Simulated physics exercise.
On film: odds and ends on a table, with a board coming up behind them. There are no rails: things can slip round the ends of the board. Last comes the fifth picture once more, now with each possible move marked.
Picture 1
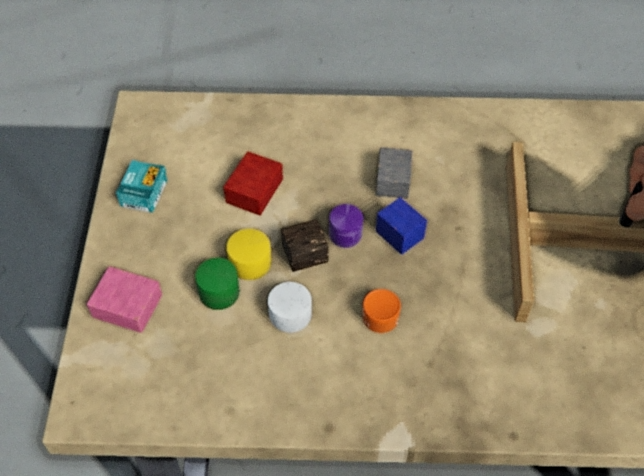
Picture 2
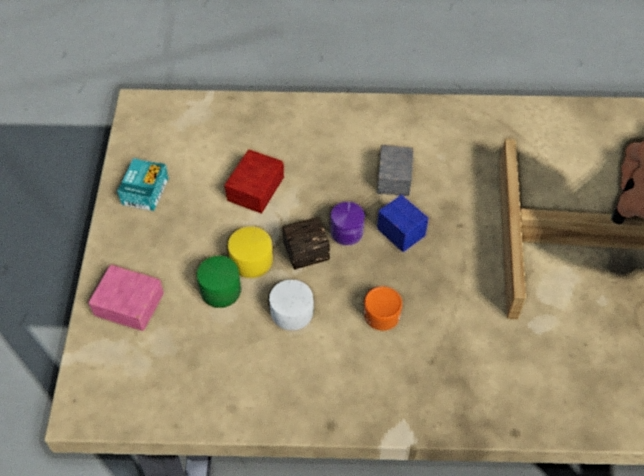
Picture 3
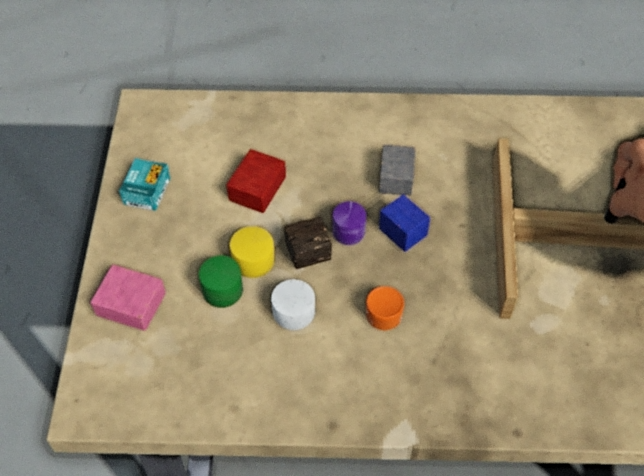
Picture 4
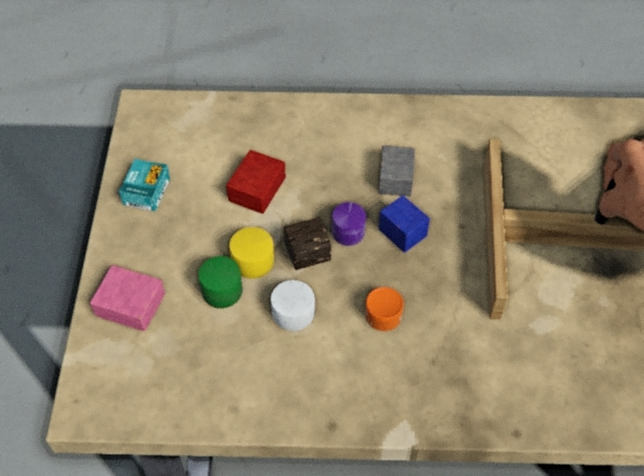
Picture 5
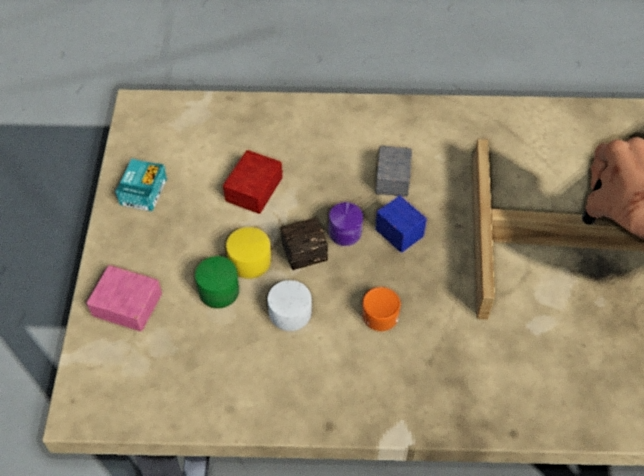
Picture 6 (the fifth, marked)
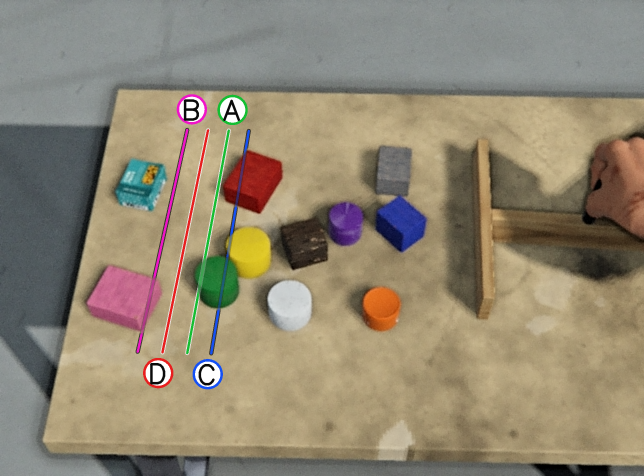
A wooden board with a long handle, gripped by a hand at the right edge, slides slowly left across the table. The gap narrows between it and the scattered blocks, tins, orange jar and turquoise packet, which stay in their places, untouched by the board.
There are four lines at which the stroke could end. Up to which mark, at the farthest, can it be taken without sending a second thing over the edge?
At B, and not beyond.
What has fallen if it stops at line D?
The turquoise packet goes over.
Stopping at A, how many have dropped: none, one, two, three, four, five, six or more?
The count is none.
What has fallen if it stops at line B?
It is the turquoise packet.
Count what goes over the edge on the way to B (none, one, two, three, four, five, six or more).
In all, one.
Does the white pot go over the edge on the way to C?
No.
On the marked copy, A at (210, 232); B at (165, 231); C at (232, 233); D at (187, 232).
With B. Early on, board (370, 211); grey block (350, 171); orange jar (340, 308).
Further on, board (253, 209); pink block (117, 303); green tin (163, 277).
At the end, board (164, 207); turquoise packet over the edge; pink block (74, 313); one fallen.
As for the rest, A is within the limit but short; C is within the limit but short; D is within the limit but short.
